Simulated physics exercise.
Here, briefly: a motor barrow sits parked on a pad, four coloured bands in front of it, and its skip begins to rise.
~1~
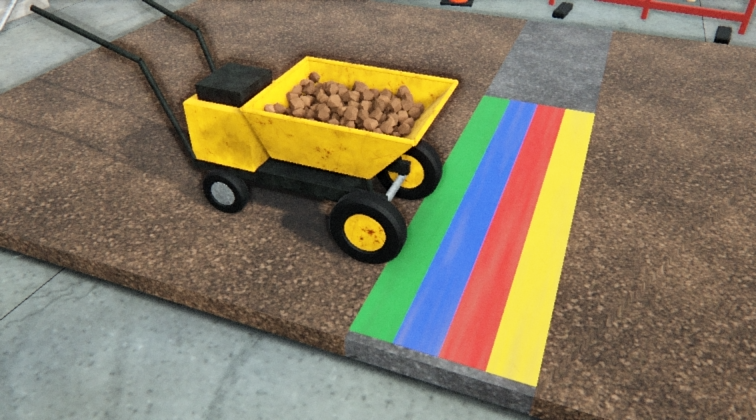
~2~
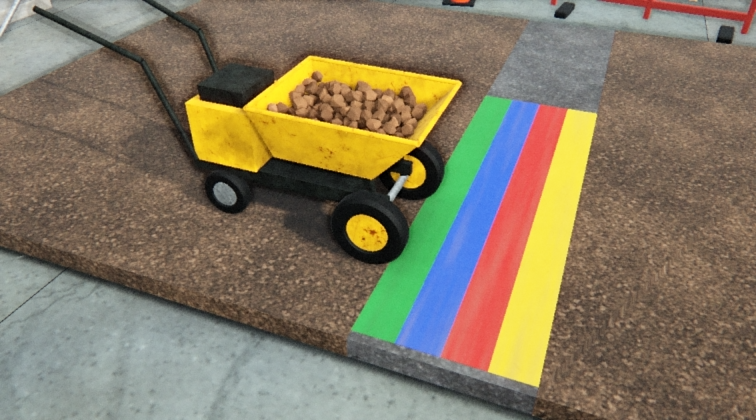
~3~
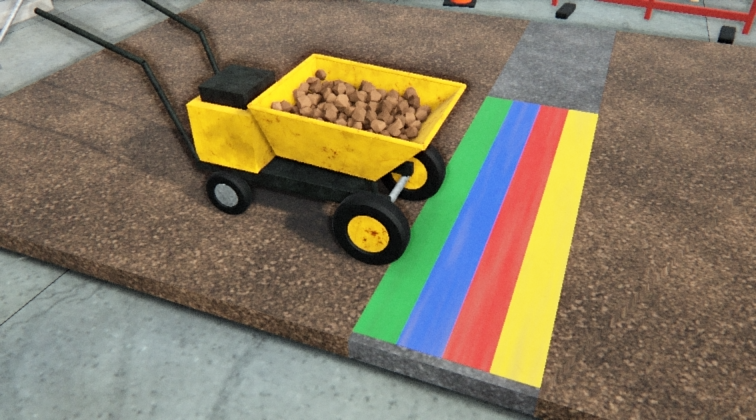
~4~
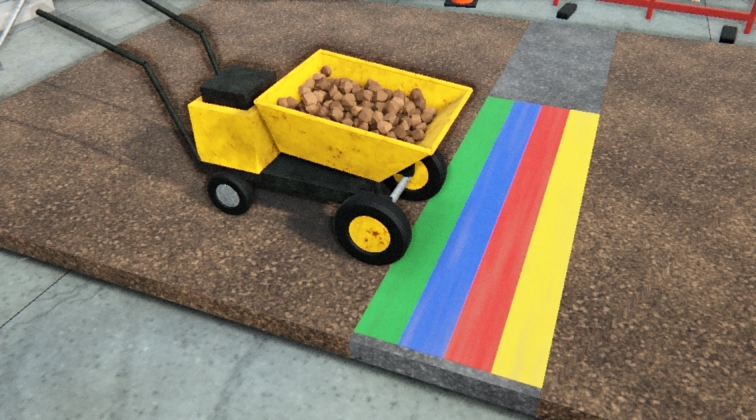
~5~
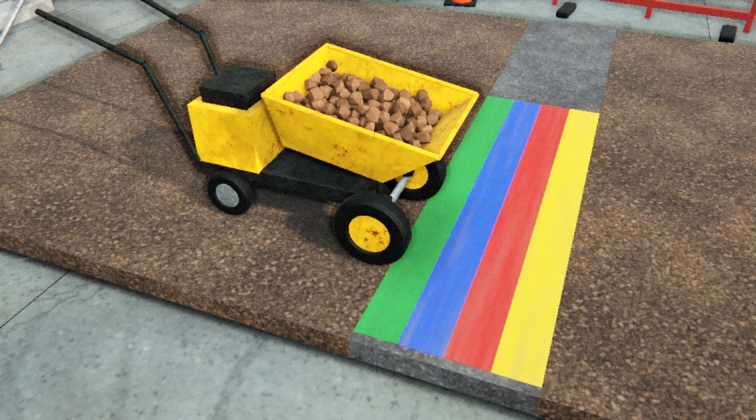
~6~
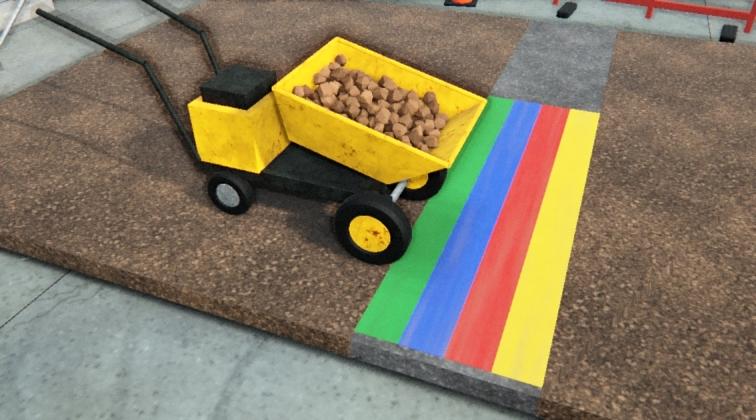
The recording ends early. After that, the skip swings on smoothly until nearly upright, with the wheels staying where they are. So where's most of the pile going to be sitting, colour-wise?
Most of it sits on yellow.
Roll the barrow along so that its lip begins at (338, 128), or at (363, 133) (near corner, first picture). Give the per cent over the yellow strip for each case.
10 per cent, then 20 per cent.
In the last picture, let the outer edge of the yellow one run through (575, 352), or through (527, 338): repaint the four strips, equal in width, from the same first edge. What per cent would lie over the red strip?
About 30 per cent first, then about 10 per cent.
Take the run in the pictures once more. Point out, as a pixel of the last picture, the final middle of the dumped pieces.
(558, 255).
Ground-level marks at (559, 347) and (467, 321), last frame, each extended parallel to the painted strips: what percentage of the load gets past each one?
I'd put it near 30 in a hundred, then near 80 in a hundred.
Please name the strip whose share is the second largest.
In second place: That red strip.
Soon, skip tipped steeply; all in the skip.
A while on, skip tipped right over; about two thirds in the skip; a small part over the red strip; about a quarter over the yellow strip; a stray few falling; a stray few off the paint.
Towards the end, skip tipped right over; about a quarter in the skip; about a quarter over the red strip; about a third over the yellow strip; about a third off the paint.
Finally, skip tipped right over; about a quarter in the skip; none over the green strip; none over the blue strip; about a quarter over the red strip; about a third over the yellow strip; about a third off the paint.
